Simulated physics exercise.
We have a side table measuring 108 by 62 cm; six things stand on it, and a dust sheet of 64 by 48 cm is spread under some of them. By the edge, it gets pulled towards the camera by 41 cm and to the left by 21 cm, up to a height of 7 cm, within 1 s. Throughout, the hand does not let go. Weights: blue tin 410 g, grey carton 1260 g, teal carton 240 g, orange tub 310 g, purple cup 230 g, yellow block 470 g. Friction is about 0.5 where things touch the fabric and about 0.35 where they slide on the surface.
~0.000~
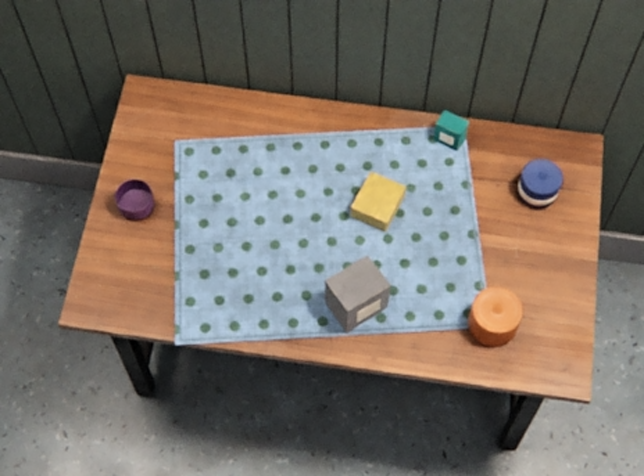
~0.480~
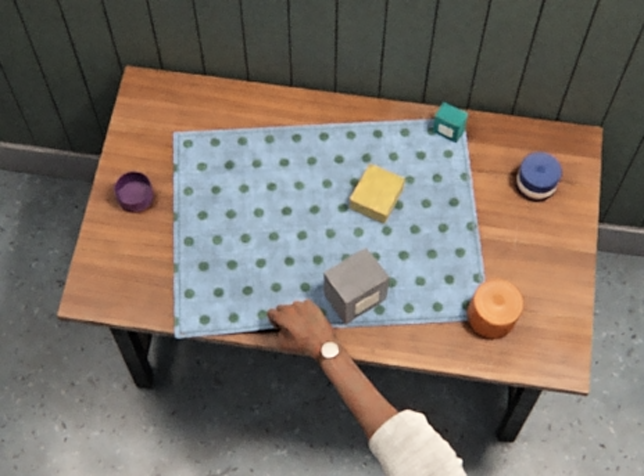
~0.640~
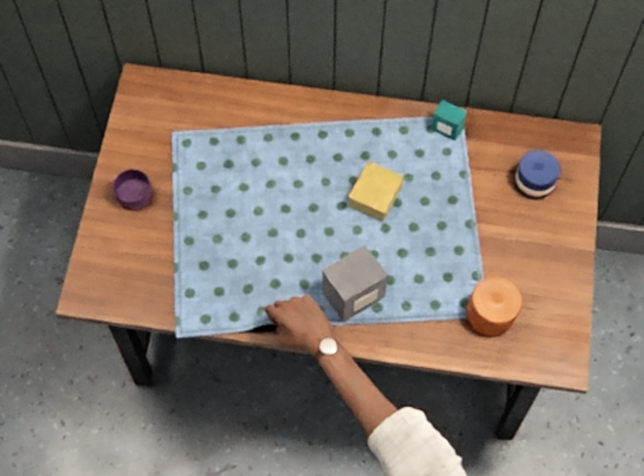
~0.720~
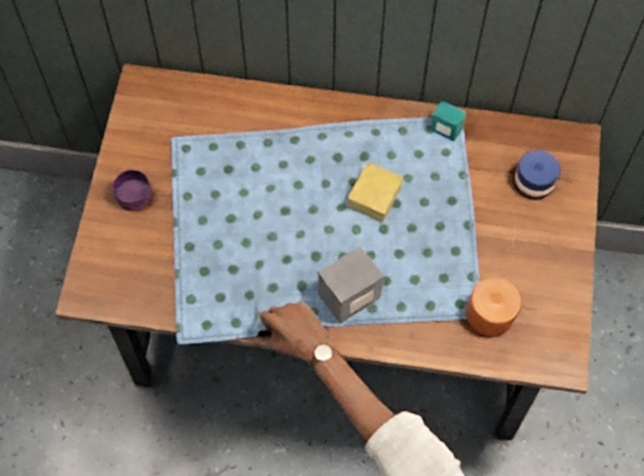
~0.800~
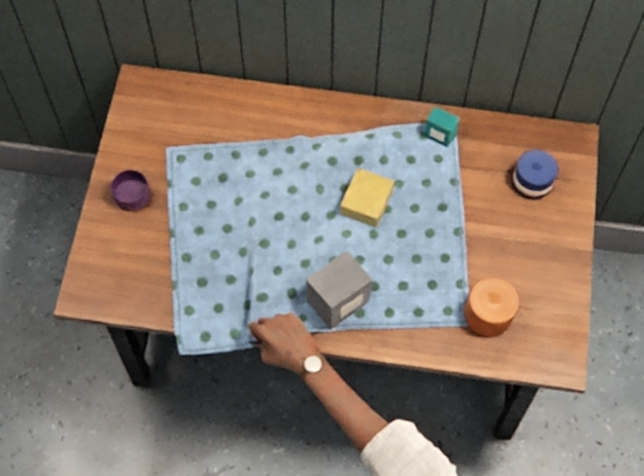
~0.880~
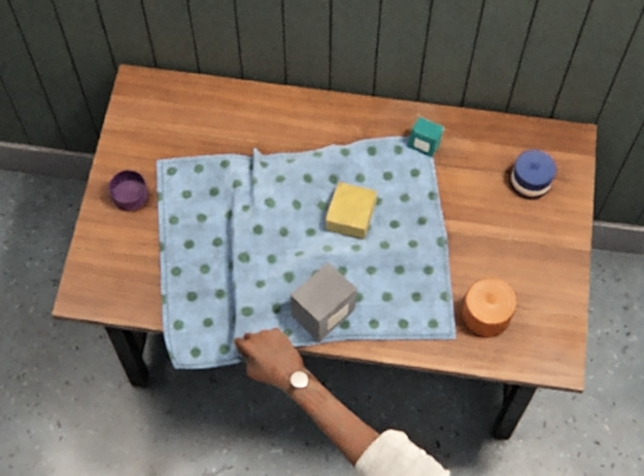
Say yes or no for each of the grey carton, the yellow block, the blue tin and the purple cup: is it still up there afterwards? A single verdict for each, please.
Grey carton - no; yellow block - no; blue tin - yes; purple cup - yes.
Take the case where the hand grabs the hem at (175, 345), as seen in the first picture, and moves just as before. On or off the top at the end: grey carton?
Here the grey carton would end up off its support.
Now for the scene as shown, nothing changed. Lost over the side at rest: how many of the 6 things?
I make it 2.
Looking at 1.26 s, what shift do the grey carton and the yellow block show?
Grey carton over the edge, yellow block 35 cm.
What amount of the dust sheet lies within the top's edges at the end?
I'd estimate close to 15 per cent.
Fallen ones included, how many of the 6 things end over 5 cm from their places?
The total comes out at 3.
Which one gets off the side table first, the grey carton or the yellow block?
Grey.
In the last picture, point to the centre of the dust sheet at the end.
(142, 386), roughly.
At 1.1 s, 75 % of the dust sheet is still over the top; grey carton 20 cm off its start, yellow block 18 cm off its start, teal carton 18 cm off its start.
At 1.3 s, 50 % of the dust sheet is still over the top; grey carton over the edge, yellow block 33 cm off its start, teal carton 31 cm off its start.
At 1.4 s, 30 % of the dust sheet is still over the top; yellow block 49 cm off its start at (209, 348), grey carton over the edge, teal carton 38 cm off its start at (335, 238).
At 1.6 s, 15 % of the dust sheet is still over the top; grey carton over the edge, yellow block over the edge, teal carton 38 cm off its start.
At 3.2 s, 15 % of the dust sheet is still over the top; yellow block over the edge, grey carton over the edge, blue tin 0 cm off its start at (536, 167), purple cup 0 cm off its start at (127, 186).
